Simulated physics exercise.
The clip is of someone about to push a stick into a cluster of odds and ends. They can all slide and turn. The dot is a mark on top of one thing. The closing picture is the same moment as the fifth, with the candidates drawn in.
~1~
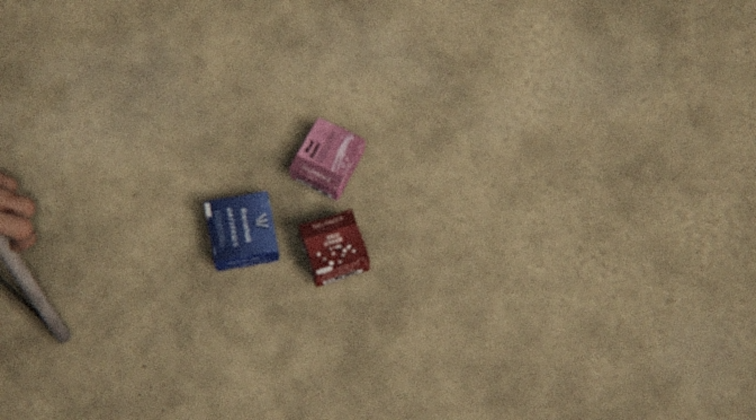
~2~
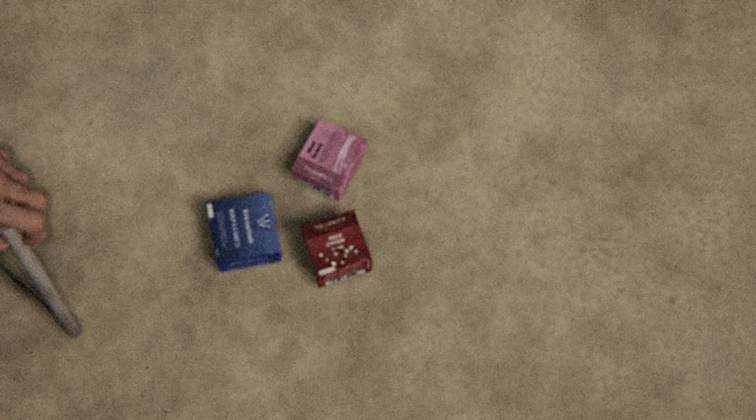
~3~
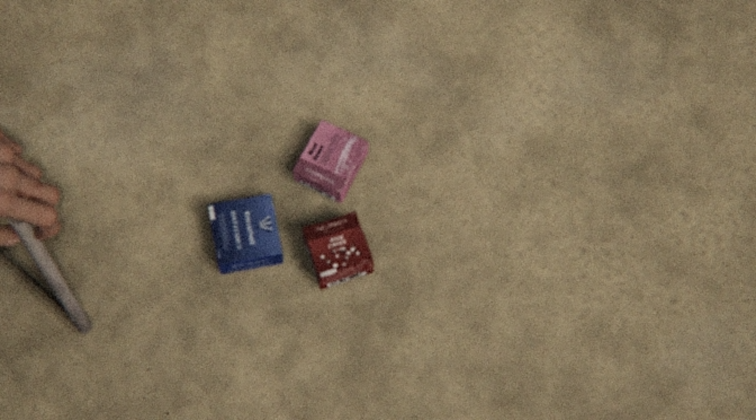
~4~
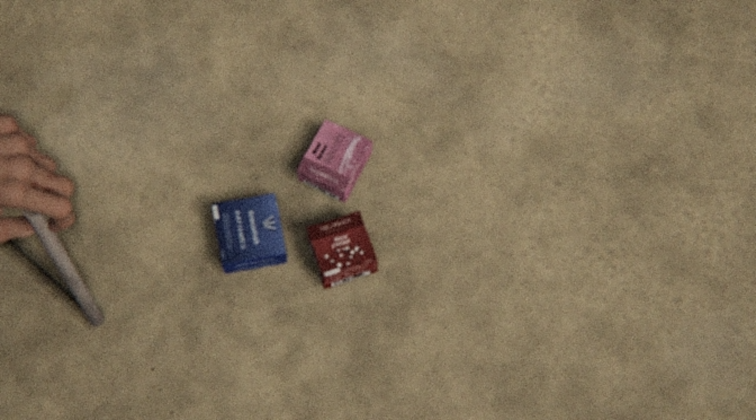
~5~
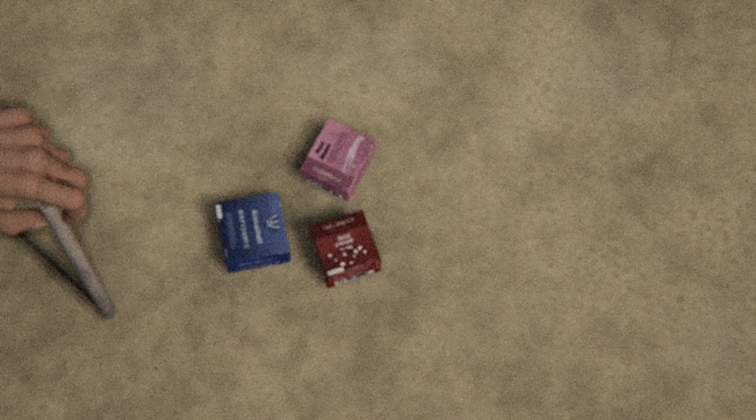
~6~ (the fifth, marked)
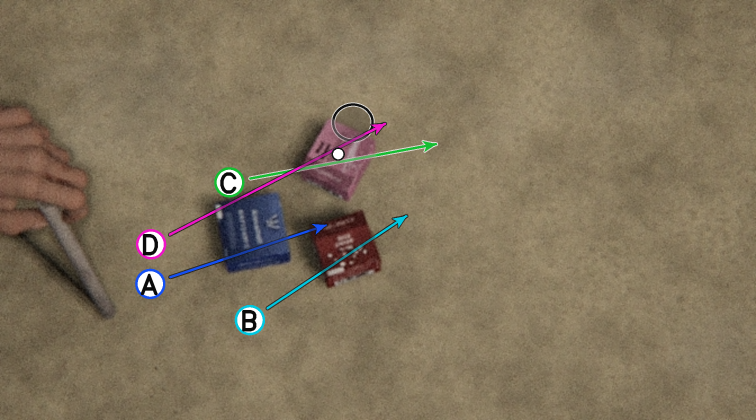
A hand holding a grey stick came in from the left and moved a short way right across the mottled surface, while the blue box, pink box and red packet shifted very slightly right, untouched.
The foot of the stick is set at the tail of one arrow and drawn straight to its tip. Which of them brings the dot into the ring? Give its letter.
Push along A.
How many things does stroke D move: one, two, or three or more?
In all, two.
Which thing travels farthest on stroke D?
It is the pink box.
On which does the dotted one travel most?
That is C.
On the marked copy, A from (170, 277) to (326, 225); B from (267, 308) to (406, 216); C from (250, 179) to (436, 144); D from (170, 235) to (385, 124); the ring at (353, 122); the white dot at (338, 154).
Taking A. A third of the way, foot of the stick (228, 259); pink box (339, 160); blue box (261, 229).
Two thirds of the way, foot of the stick (284, 240); pink box (340, 152); blue box (303, 201); red packet (360, 247).
When it is over, foot of the stick (326, 226); pink box (352, 127); blue box (334, 183); the dot on the pink box is in the ring.
As for the rest, B leaves the dotted thing at (339, 160); C leaves the dotted thing at (441, 172); D leaves the dotted thing at (374, 164).
